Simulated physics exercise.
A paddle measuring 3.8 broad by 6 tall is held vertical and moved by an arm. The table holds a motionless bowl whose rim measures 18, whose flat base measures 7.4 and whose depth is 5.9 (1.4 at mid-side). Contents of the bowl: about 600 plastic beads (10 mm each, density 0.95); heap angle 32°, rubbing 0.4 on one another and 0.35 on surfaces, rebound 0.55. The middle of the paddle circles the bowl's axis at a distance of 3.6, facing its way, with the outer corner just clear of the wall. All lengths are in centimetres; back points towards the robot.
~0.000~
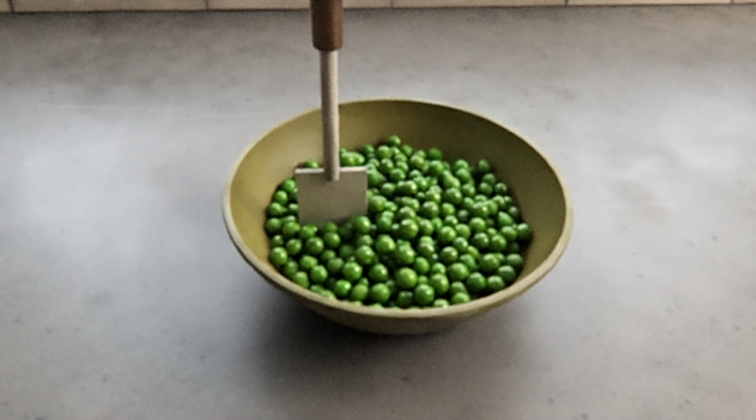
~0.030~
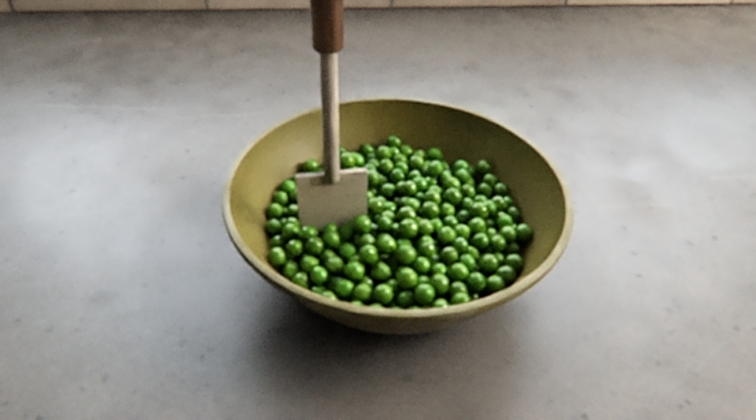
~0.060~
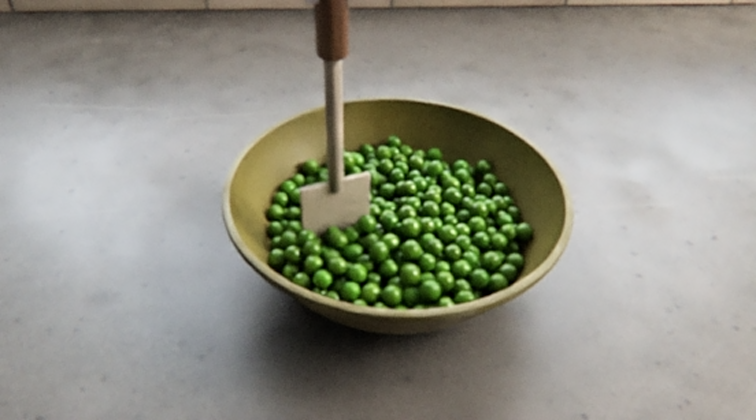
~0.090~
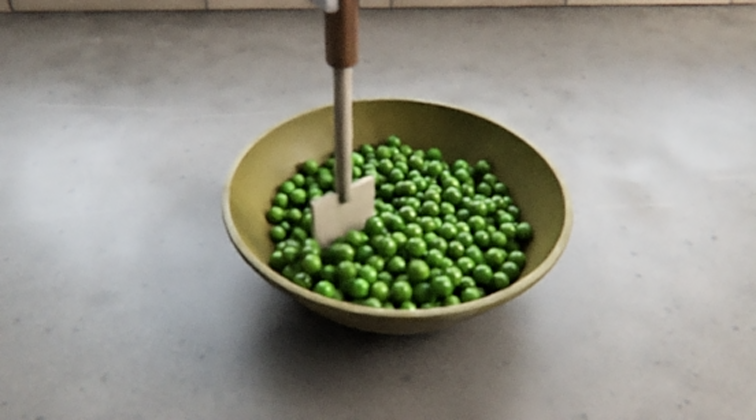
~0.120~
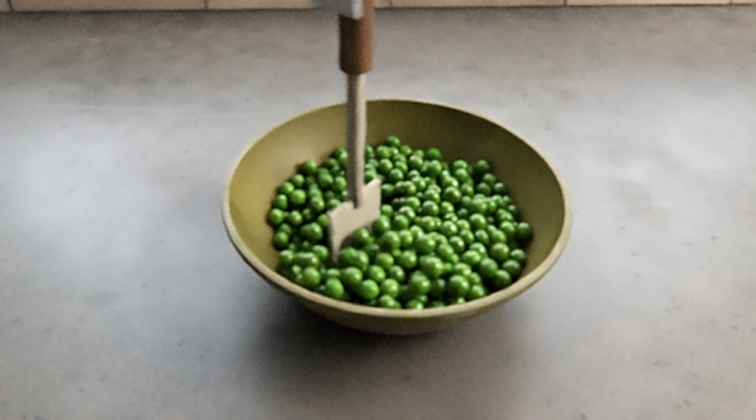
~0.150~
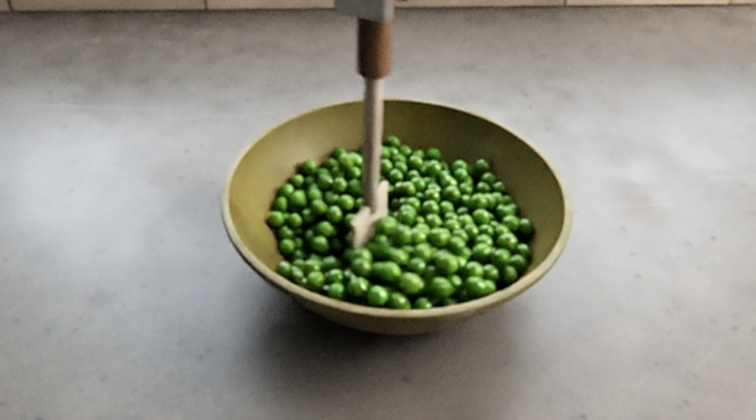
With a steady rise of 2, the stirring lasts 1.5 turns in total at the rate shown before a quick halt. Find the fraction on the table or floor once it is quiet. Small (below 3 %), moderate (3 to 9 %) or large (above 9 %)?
Moderate.
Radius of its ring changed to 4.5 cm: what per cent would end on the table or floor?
Near 10 percent.
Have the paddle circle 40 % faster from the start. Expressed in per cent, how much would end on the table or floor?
Near 10 in a hundred, it would be.
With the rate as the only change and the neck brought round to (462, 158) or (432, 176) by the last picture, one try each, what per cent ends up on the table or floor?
Near 35 per cent for the first, near 25 per cent for the second.
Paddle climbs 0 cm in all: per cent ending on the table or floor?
10 per cent, roughly.
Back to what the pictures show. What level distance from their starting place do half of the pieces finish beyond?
About 6 centimetres.
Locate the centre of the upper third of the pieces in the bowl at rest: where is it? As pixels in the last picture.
Roughly at pixel (424, 194).
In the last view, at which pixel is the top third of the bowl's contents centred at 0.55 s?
Centre estimate: Approx. (378, 146) px.
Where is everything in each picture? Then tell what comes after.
Paddle neck at (331, 146), 0° round; upper third of the load around (406, 217), from x 275 to 525, top at y 140; 602 in the bowl, in the first picture.
Paddle neck at (331, 149), 5° round; upper third of the load around (405, 220), from x 275 to 525, top at y 140, in the second picture.
Paddle neck at (335, 157), 19° round; upper third of the load around (401, 232), from x 275 to 525, top at y 140, in the third picture.
Paddle neck at (343, 165), 33° round; upper third of the load around (403, 238), from x 275 to 525, top at y 140, in the fourth picture.
Paddle neck at (355, 172), 47° round; upper third of the load around (407, 244), from x 275 to 525, top at y 145, in the fifth picture.
Paddle neck at (371, 178), 61° round; upper third of the load around (418, 248), from x 275 to 525, top at y 145; 602 in the bowl, in the sixth picture.
By 0.55 s, 249° round, highest piece 8 above the table; 583 in the bowl, 12 on the table or floor, 7 in flight or on the tool.
By 0.95 s, 77° round, highest piece 7 above the table; 570 in the bowl, 31 on the table or floor, 1 in flight or on the tool.
By 1.35 s, 180° round, highest piece 6 above the table; 569 in the bowl, 33 on the table or floor.
By 2.05 s, 180° round, highest piece 6 above the table; 569 in the bowl, 33 on the table or floor.
Final count, 569 in the bowl, 33 on the table or floor. That is 5 % on the table or floor.
